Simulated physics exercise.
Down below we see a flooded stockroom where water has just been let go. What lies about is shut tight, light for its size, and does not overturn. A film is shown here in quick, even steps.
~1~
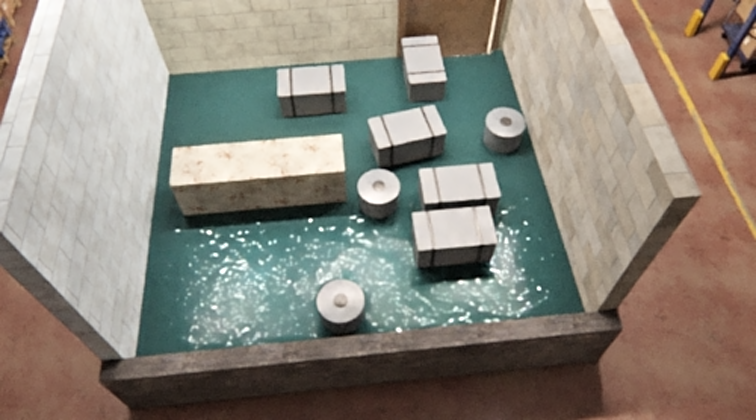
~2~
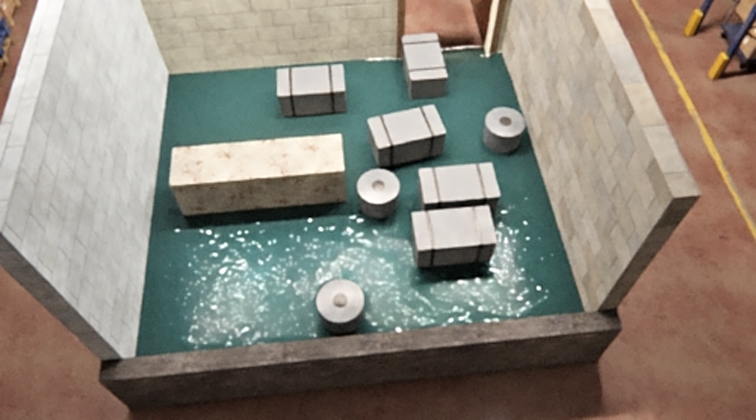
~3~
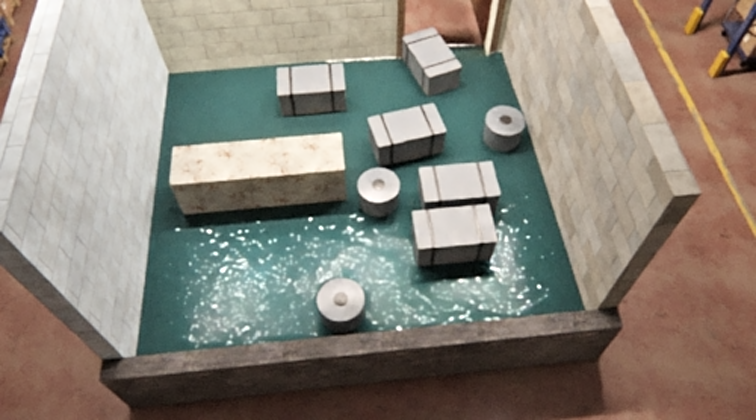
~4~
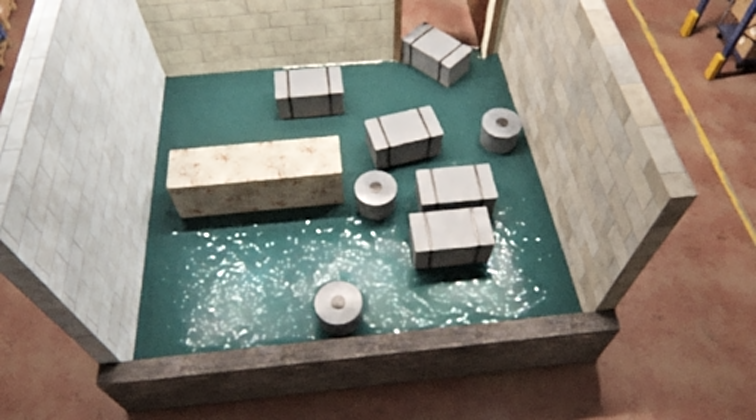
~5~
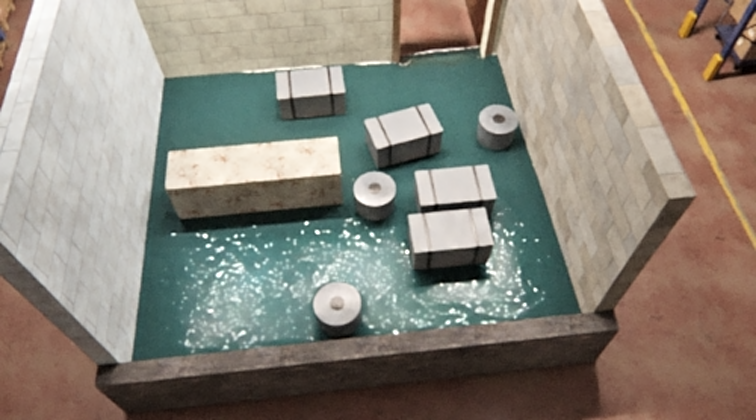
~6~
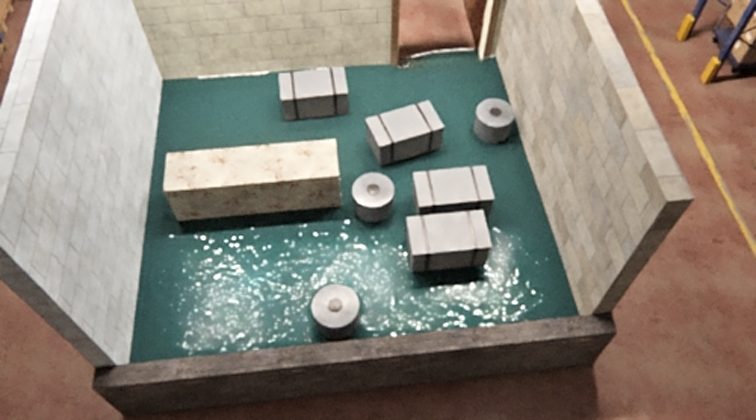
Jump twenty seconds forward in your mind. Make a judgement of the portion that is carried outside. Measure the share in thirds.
The fraction is going to land in the top band.
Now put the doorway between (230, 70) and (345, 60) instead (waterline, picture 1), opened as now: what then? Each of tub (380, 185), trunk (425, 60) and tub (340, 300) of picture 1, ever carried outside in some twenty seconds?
In that order: Through, through, kept in.
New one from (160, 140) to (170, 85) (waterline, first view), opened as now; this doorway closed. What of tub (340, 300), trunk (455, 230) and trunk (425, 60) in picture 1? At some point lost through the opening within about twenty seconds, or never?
Retained - retained - lost.
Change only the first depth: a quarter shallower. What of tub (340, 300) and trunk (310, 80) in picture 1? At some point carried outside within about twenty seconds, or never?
As listed: No, carried outside.
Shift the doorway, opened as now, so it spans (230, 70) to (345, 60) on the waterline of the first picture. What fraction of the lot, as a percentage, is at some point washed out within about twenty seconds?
Close to 90 percent.
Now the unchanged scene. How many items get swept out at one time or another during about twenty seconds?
Total: 7.
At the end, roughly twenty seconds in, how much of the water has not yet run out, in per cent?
It comes out at 48 parts in a hundred.
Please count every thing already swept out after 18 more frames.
Tally: 4.
A moment on, 1 of 8 are out; 7 afloat.
Next, 4 of 8 are out; 4 afloat.
Later, 7 of 8 are out; 1 afloat.
In the end, 7 of 8 are out; 1 afloat.
